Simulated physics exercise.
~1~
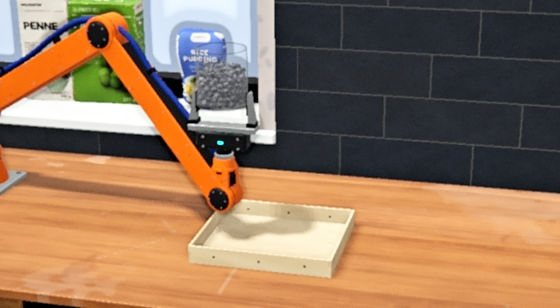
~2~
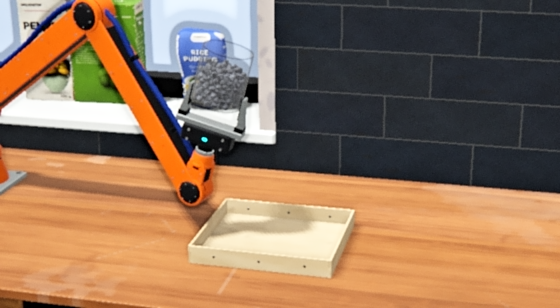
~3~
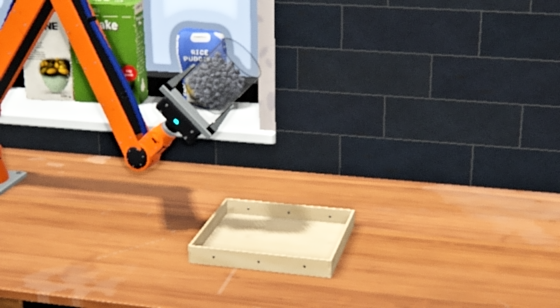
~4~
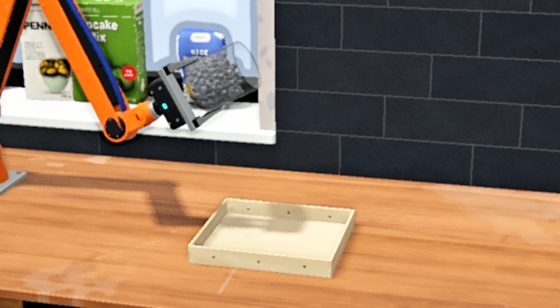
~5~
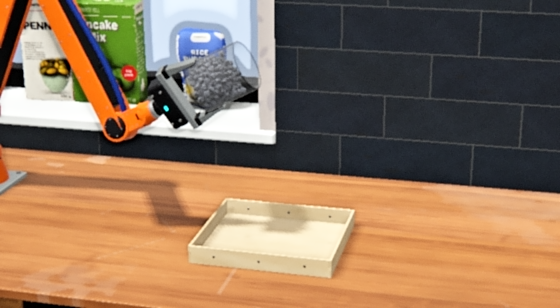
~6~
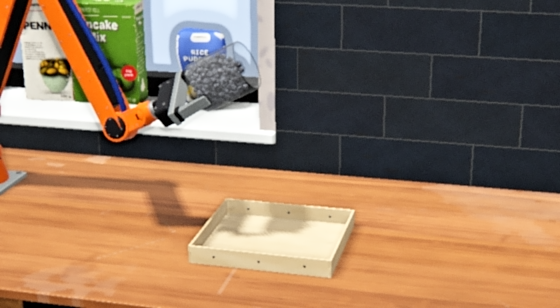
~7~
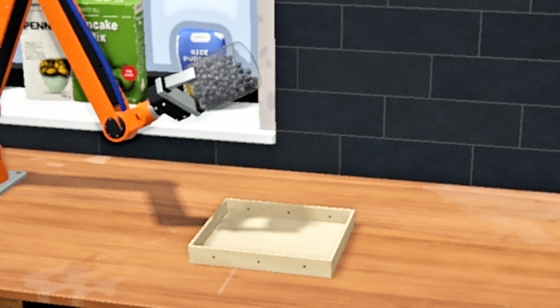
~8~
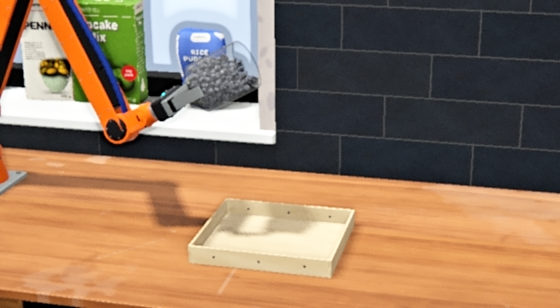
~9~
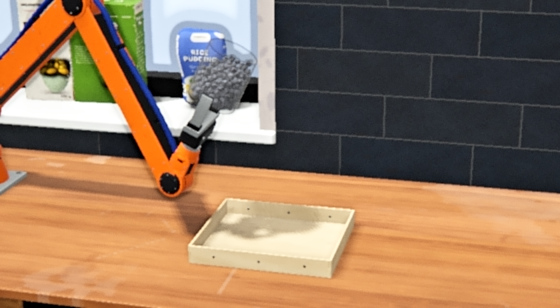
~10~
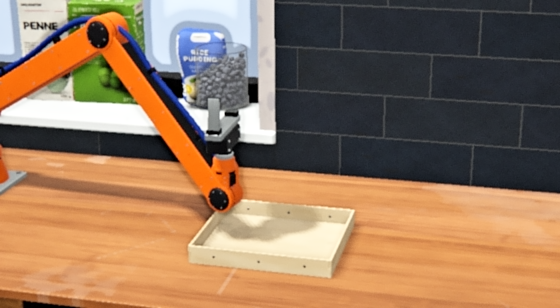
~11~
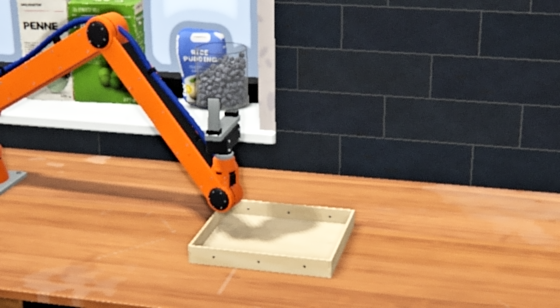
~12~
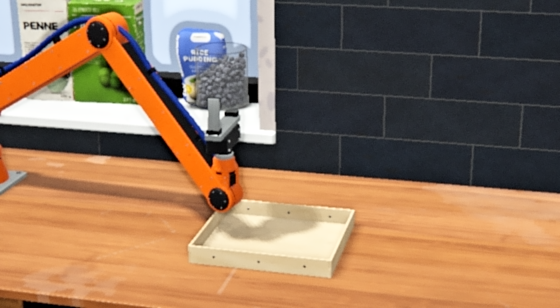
An orange robot arm tipped a clear tumbler of small grey pebbles well over to one side while drawing it back left, rolled it around at that slant, then swung it right and upright again, the pebbles still inside above the empty tray.
